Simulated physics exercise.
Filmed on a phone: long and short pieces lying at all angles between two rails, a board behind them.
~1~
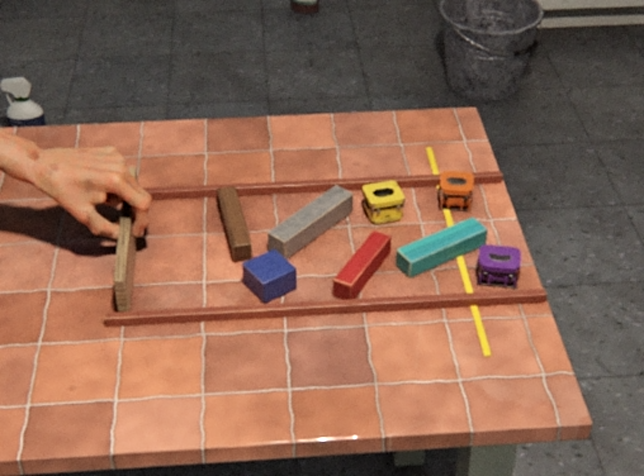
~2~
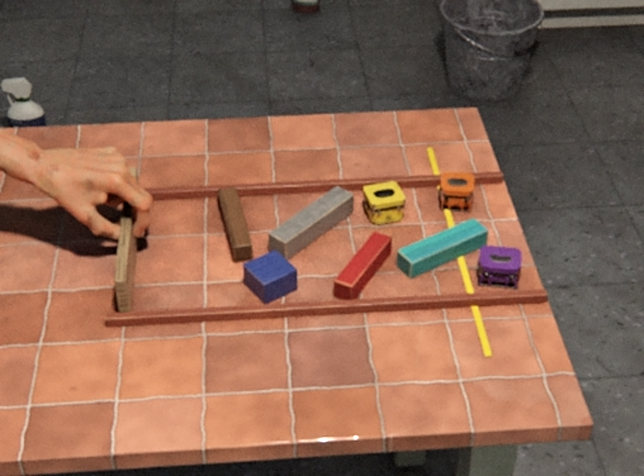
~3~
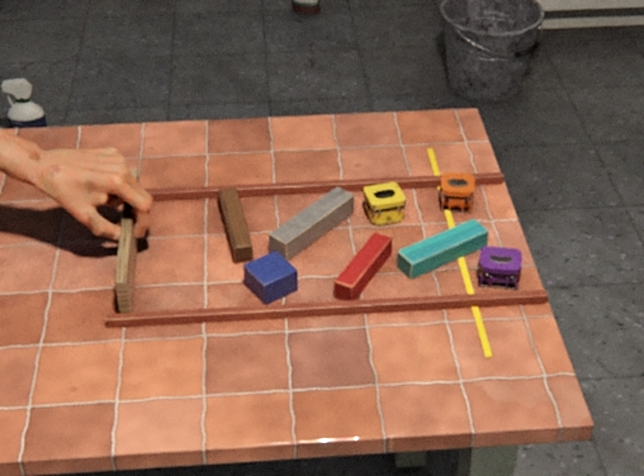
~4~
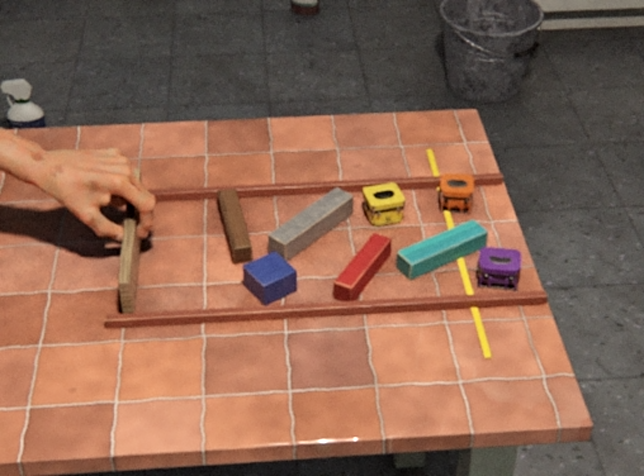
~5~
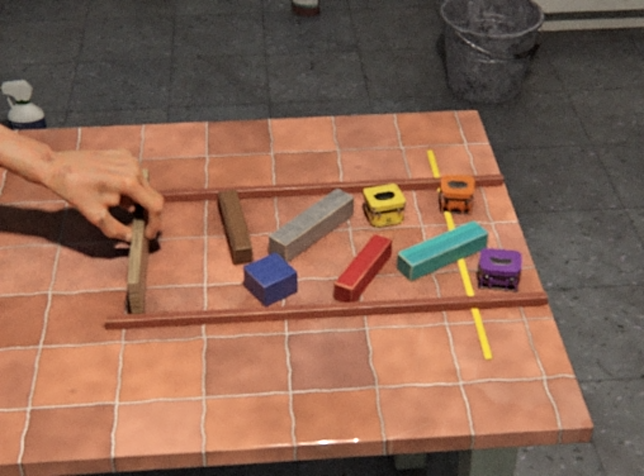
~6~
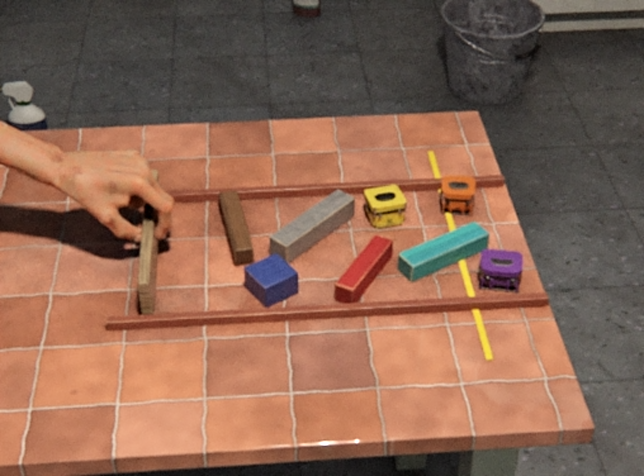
A hand held a wooden board upright on a tiled table, then slid it slightly right between two rails toward the scattered colourful blocks and little cases, which stayed still near a yellow tape line.
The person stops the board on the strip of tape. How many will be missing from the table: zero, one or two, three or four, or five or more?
Outcome: The number that fall off is three or four.
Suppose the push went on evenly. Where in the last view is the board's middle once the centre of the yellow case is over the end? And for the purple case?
Near (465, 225) and (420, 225).
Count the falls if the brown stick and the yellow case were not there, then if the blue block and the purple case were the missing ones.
It would be 2 and 1.
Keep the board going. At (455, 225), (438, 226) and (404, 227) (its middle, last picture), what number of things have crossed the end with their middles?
In that order 3, 2 and 0.
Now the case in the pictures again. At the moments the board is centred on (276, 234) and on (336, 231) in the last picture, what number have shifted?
The counts are 3 and 6.
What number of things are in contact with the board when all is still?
It touches 2.
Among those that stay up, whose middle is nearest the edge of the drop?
That is the yellow case.
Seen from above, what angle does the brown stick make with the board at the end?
Near 0 degrees.
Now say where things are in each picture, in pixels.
The first frame shows purple case (498, 267); orange case (456, 191); turquoise stick (442, 247); board (128, 238); tape (455, 239).
The second frame shows orange case (457, 192); board (129, 238).
The third frame shows turquoise stick (443, 249); yellow case (384, 204).
The fourth frame shows purple case (499, 269); blue block (270, 278).
The fifth frame shows orange case (457, 194); grey bar (312, 225).
The sixth frame shows purple case (500, 271); orange case (458, 195); turquoise stick (444, 251); board (150, 240); tape (456, 243).
A little later, none off yet; purple case at rest near (500, 271); orange case at rest near (458, 195); turquoise stick at rest near (444, 251).
Next, none off yet; purple case at rest near (500, 271); orange case at rest near (458, 195); turquoise stick shifted a little near (473, 249).
When it is over, the number that fall off is three or four; down, turquoise stick, orange case and purple case.
